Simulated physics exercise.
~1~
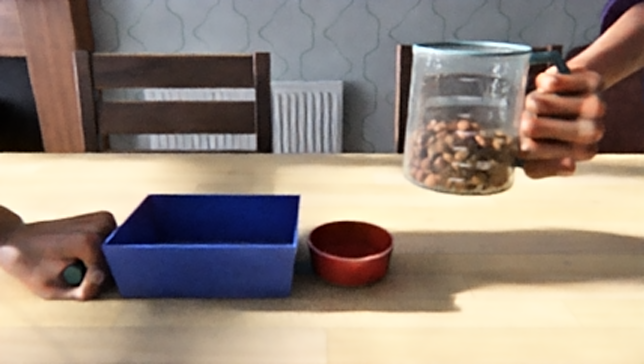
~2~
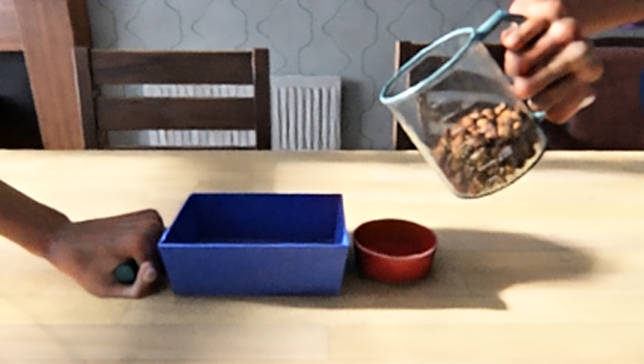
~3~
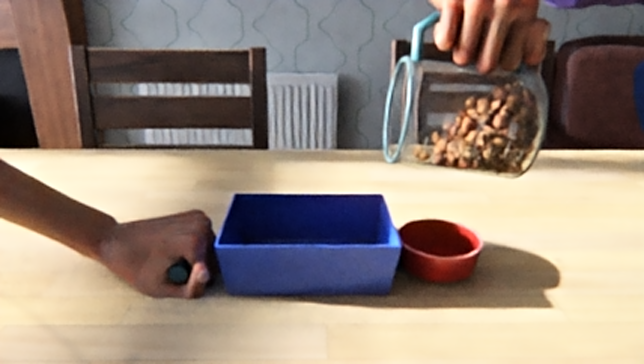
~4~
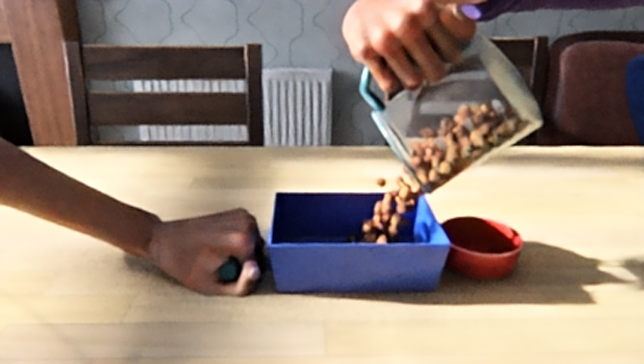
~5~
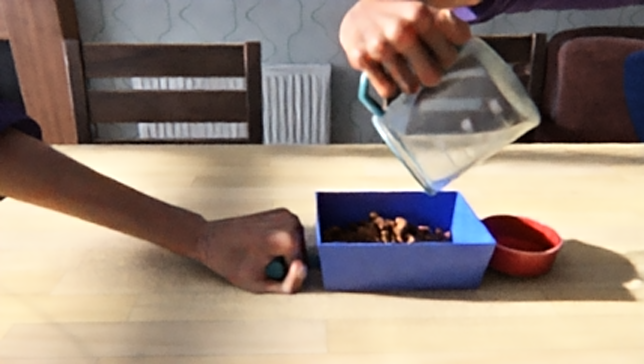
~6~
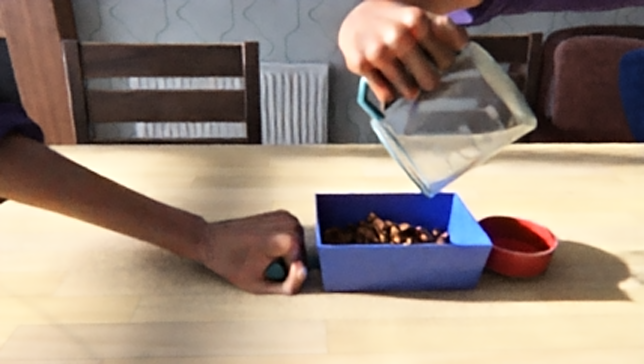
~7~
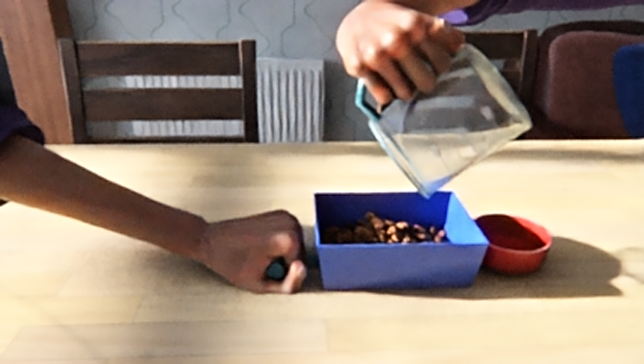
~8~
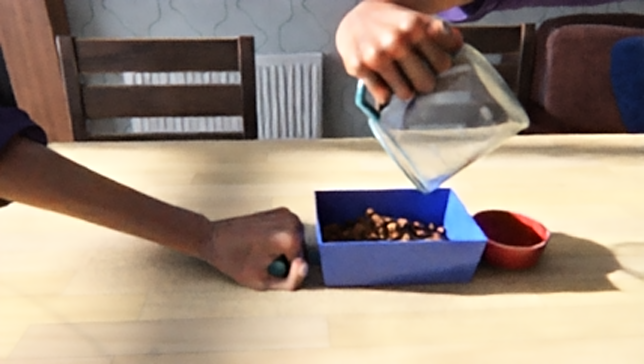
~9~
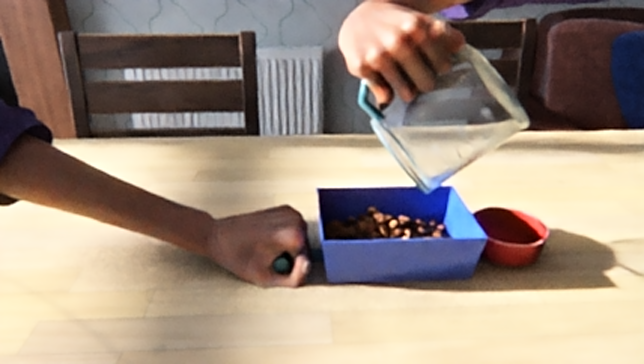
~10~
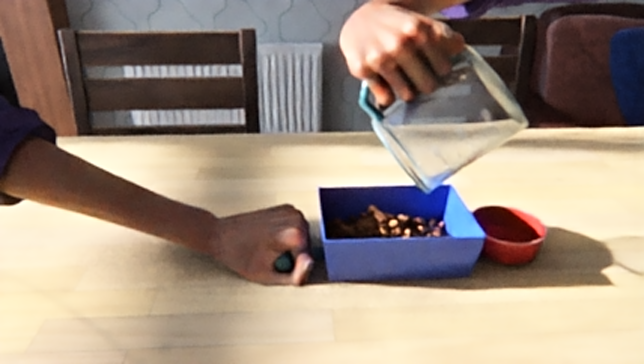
Blue tin and red dish sliding right, pushed by a hand, as a tilting jug empties all its kibble into the tin.
